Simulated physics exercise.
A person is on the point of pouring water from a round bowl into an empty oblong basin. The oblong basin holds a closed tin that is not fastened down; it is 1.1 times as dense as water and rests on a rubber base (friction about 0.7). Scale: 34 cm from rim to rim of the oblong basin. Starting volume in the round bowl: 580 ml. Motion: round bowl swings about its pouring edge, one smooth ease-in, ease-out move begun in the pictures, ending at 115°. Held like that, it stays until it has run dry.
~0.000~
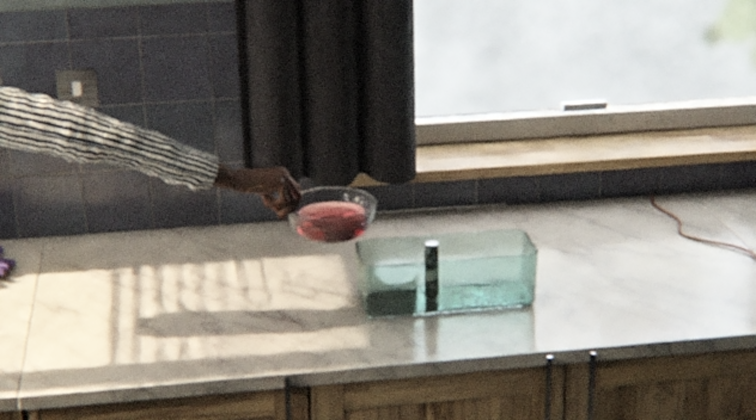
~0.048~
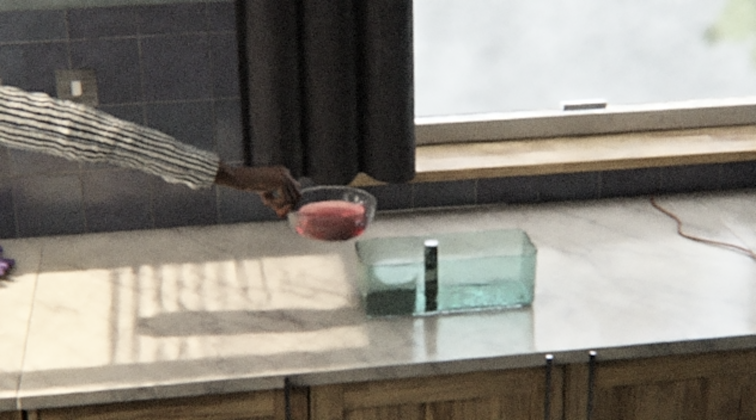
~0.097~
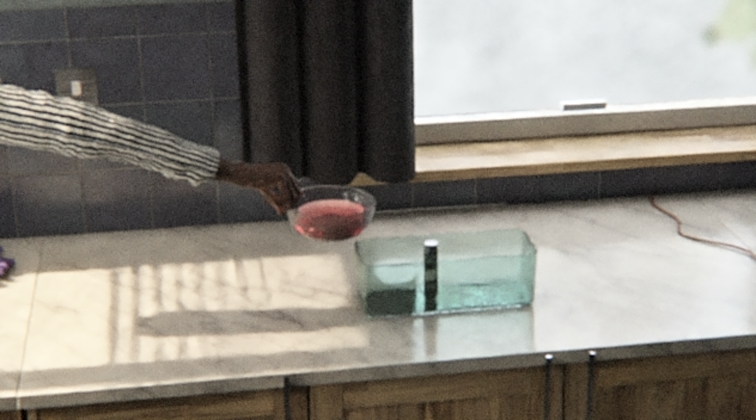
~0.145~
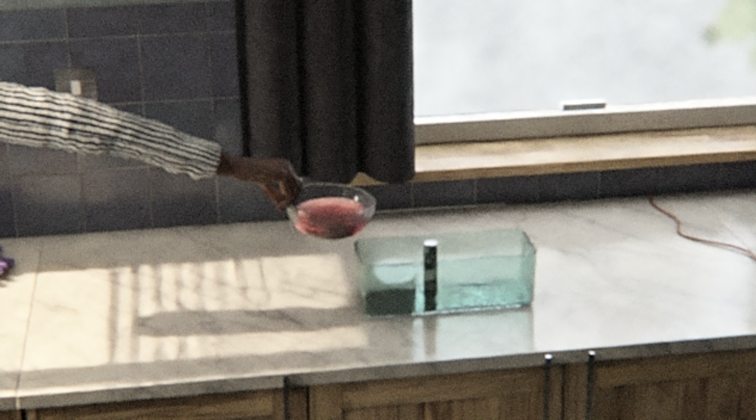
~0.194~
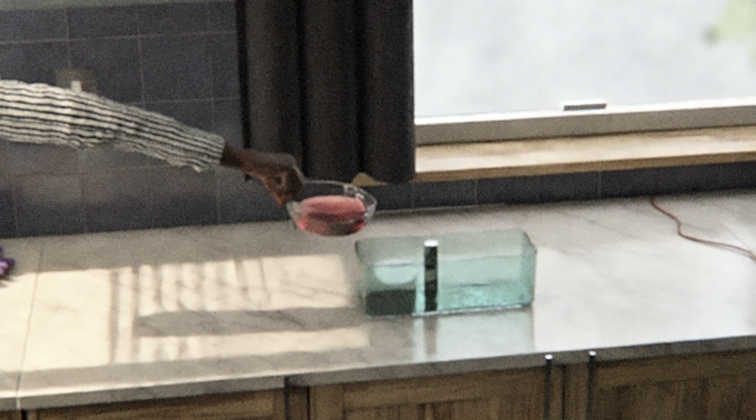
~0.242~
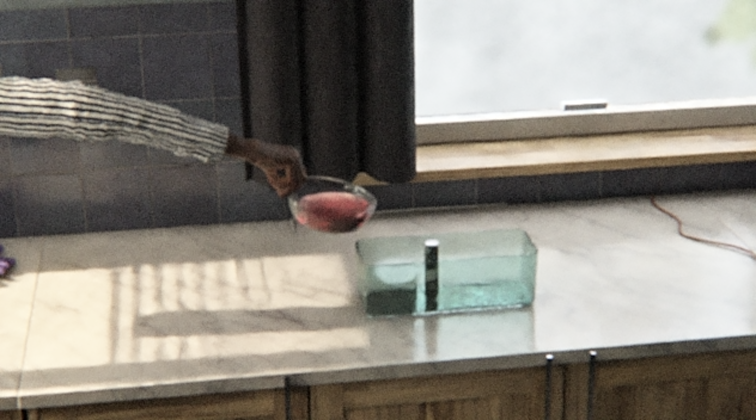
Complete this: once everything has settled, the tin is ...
Once everything has settled, the tin is lying over.
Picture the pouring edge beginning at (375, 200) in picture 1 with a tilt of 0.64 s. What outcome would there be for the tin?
It tumbles.
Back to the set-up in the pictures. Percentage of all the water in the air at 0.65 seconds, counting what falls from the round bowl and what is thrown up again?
My guess is roughly 46 %.
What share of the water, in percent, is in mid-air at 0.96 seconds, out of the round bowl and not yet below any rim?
Some 7 per cent.
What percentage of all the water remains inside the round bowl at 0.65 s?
Around 44 in a hundred.
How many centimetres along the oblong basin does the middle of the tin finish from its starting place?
Net tin displacement: Roughly 8.5 cm.
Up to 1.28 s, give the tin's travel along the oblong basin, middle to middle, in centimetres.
It has moved some 8 cm.
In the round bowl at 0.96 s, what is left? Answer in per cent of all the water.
0 %.
After 0.65 s the tilt is 73° and 43 per cent is still to pour; the tin stands where it began.
After 0.96 s the tilt is 109° and 0 per cent is still to pour; the tin leans 44°.
After 1.28 s the tilt is 115° and 0 per cent is still to pour; the tin lies on its side.
After 1.62 s the tilt is 115° and 0 per cent is still to pour; the tin lies on its side.
In the end the tin lies on its side.
